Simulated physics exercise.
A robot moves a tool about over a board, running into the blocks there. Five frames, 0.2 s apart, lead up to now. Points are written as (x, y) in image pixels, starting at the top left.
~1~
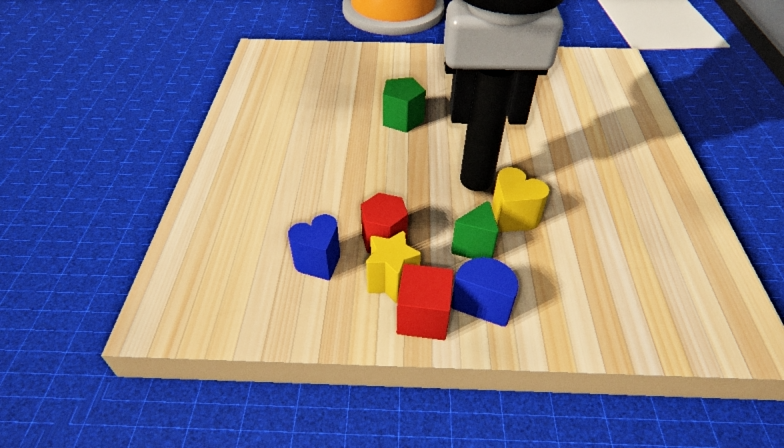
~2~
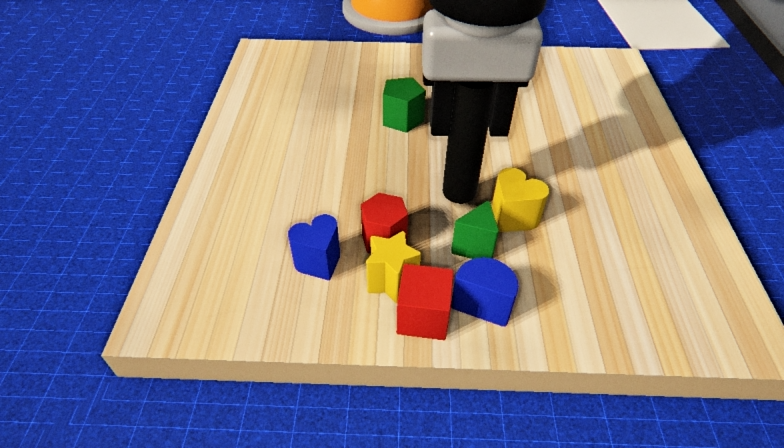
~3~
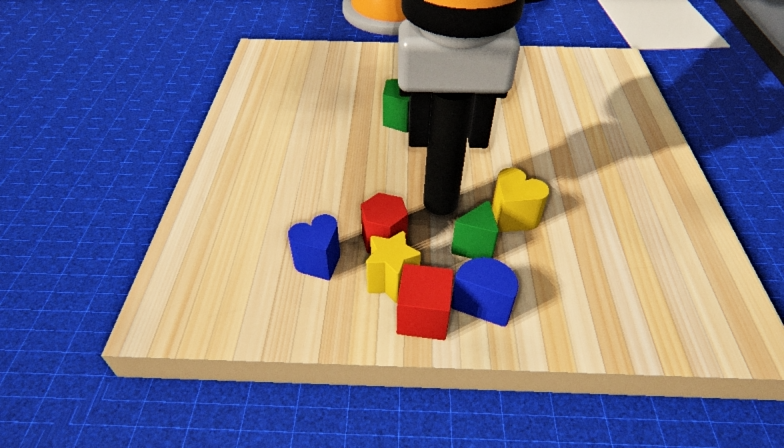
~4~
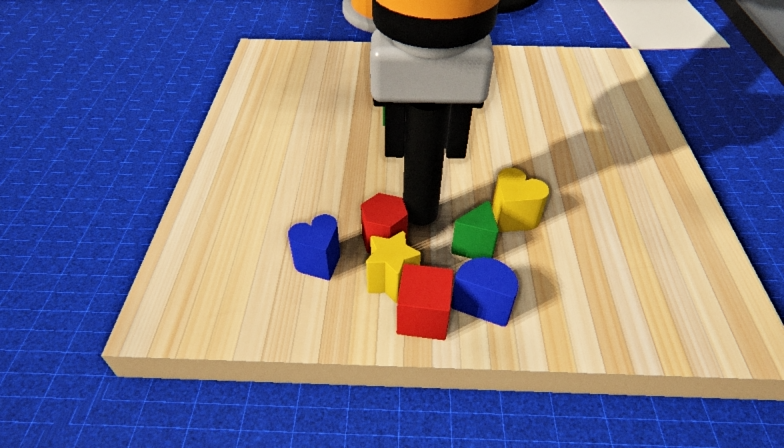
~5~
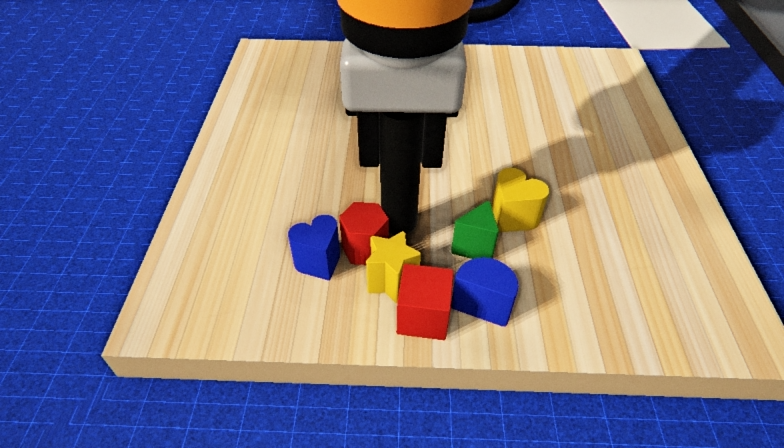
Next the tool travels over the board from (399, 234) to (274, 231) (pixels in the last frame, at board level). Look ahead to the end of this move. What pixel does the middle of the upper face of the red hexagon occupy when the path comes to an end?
I'd expect the centre of its top face to be at (262, 229).
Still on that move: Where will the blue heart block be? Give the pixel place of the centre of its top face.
Roughly at (257, 263).
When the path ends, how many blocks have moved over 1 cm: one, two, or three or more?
Two blocks shift.
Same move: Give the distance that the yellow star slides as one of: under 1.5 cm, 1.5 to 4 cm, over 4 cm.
The yellow star moves under 1.5 cm.
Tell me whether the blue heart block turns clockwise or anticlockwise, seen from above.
The blue heart block rotates counterclockwise.
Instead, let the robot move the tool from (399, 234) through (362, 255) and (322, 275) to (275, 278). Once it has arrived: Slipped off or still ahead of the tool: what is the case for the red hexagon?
When the path is over, you would find the red hexagon still in front of the tool.
What follows on the original path. One third of the way, tool at (356, 223); blue heart block at (286, 243), turned 35° anticlockwise; red hexagon at (321, 219), turned 15° anticlockwise.
Two thirds of the way, tool at (313, 222); blue heart block at (264, 256), turned 75° anticlockwise; red hexagon at (281, 224), turned 35° anticlockwise.
At the end, tool at (272, 220); blue heart block at (257, 263), turned 95° anticlockwise; red hexagon at (262, 229), turned 55° anticlockwise; yellow star still.
